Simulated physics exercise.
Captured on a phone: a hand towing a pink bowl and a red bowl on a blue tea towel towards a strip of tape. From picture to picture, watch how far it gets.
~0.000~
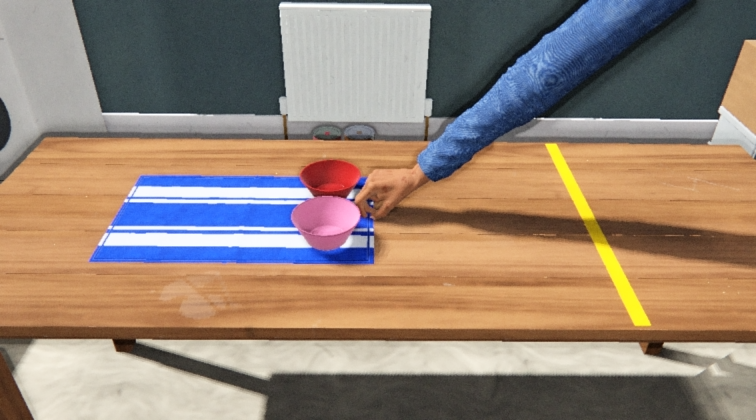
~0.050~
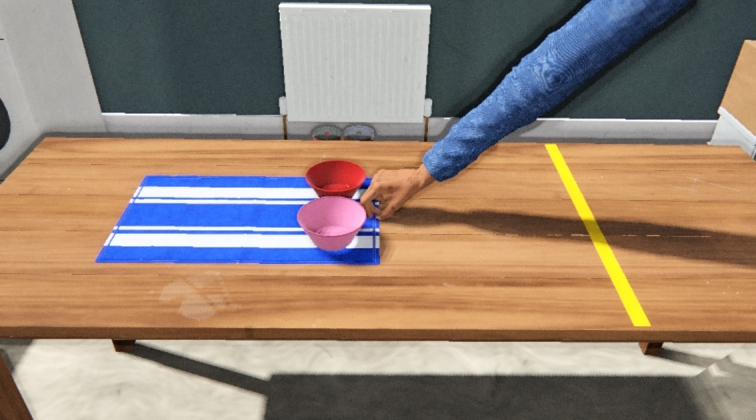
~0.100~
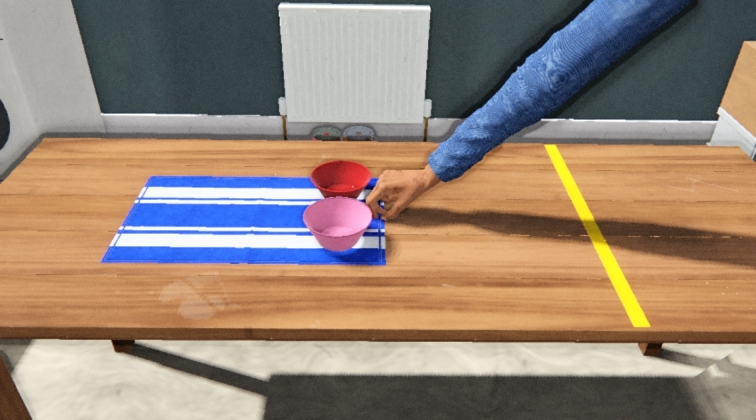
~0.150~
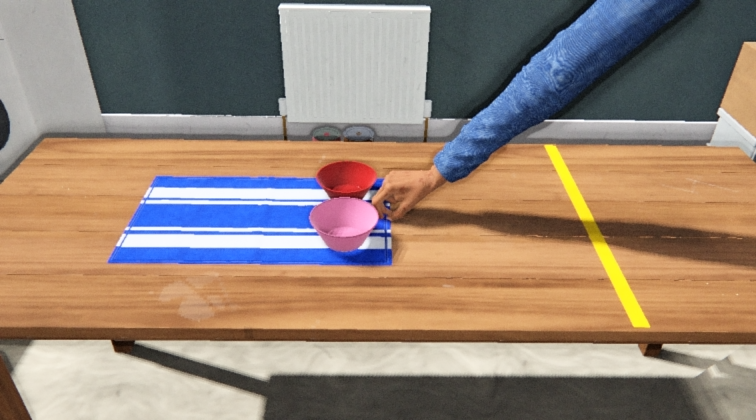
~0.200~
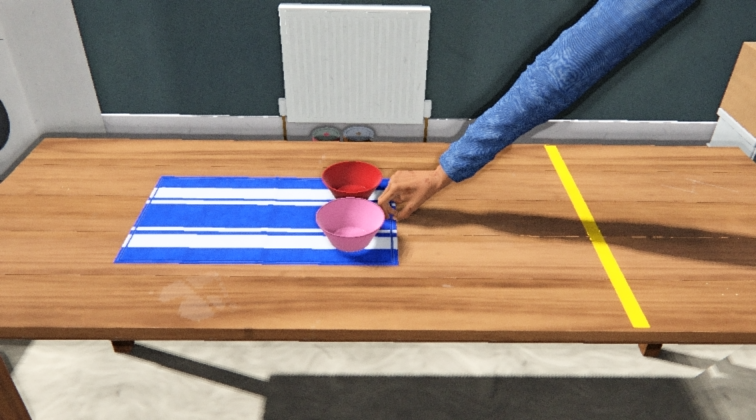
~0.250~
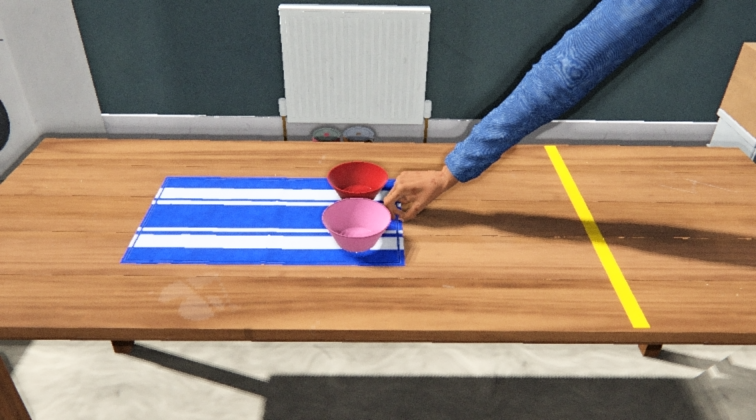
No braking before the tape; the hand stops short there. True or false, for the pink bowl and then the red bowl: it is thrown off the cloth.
Taking each, the pink bowl: False, the red bowl: False.
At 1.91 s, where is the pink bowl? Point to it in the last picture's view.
Around (556, 231).
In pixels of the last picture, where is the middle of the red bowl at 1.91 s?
By then you'd find it at (537, 188) in the last view.
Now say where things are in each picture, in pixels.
In the first frame, tea towel end (373, 264); pink bowl (326, 215); red bowl (330, 175); tape (633, 305).
In the second frame, tea towel end (380, 264), far hem (94, 262); red bowl (335, 175).
In the third frame, tea towel end (385, 265); pink bowl (338, 216).
In the fourth frame, tea towel end (392, 265), far hem (107, 263); red bowl (347, 176).
In the fifth frame, tea towel end (398, 266); pink bowl (350, 216).
In the sixth frame, tea towel end (405, 266), far hem (120, 263); pink bowl (357, 217); red bowl (358, 177); tape (632, 307).
After 1.80 s, hem at the tape; pink bowl on the cloth near (549, 231); red bowl on the cloth near (530, 188).
After 1.91 s, hem at the tape; pink bowl on the cloth near (557, 231); red bowl on the cloth near (537, 188).
At rest, hem at the tape; pink bowl on the cloth near (557, 231); red bowl on the cloth near (537, 188). The pink bowl stays on the cloth and the red bowl remains aboard.
